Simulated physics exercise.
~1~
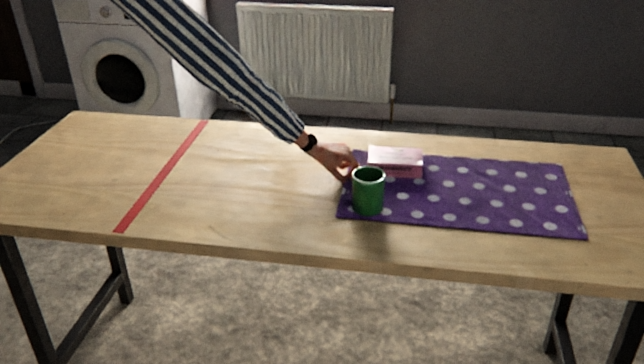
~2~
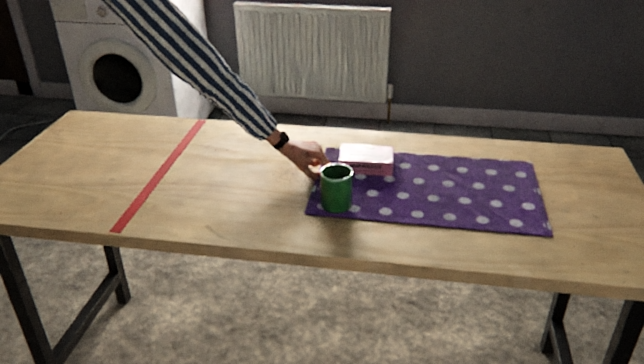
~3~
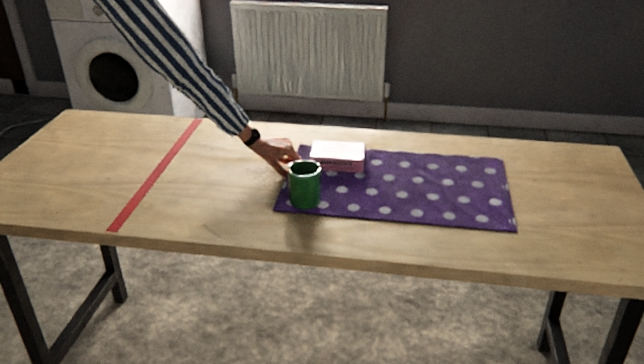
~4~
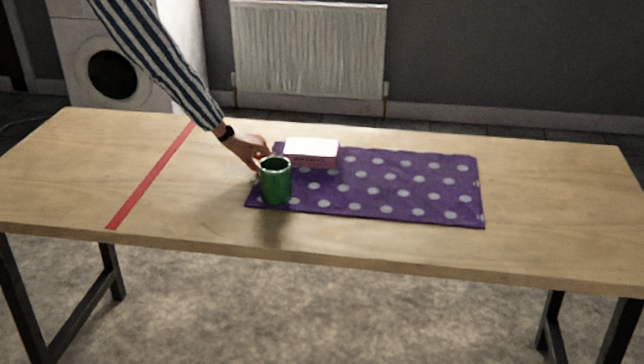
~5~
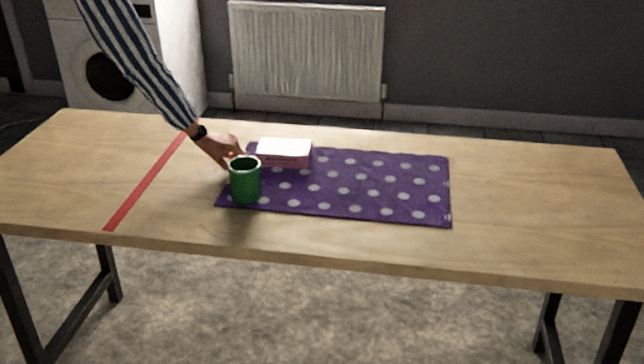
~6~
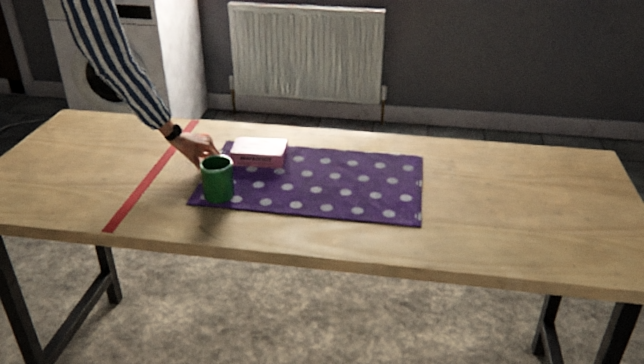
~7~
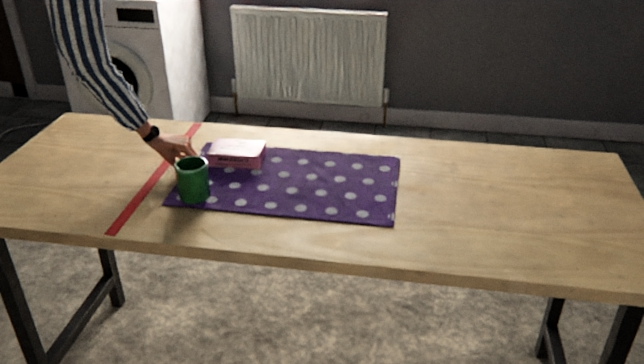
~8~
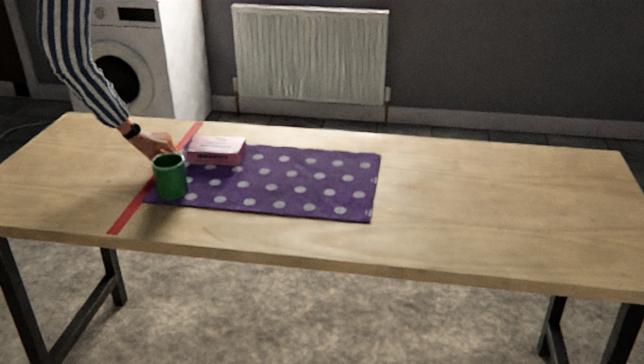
A purple polka-dot cloth carrying a green mug and a pink packet slid steadily left along a wooden table as a hand in a striped sleeve drew it, and ended with its edge at the red tape, both things still on it.
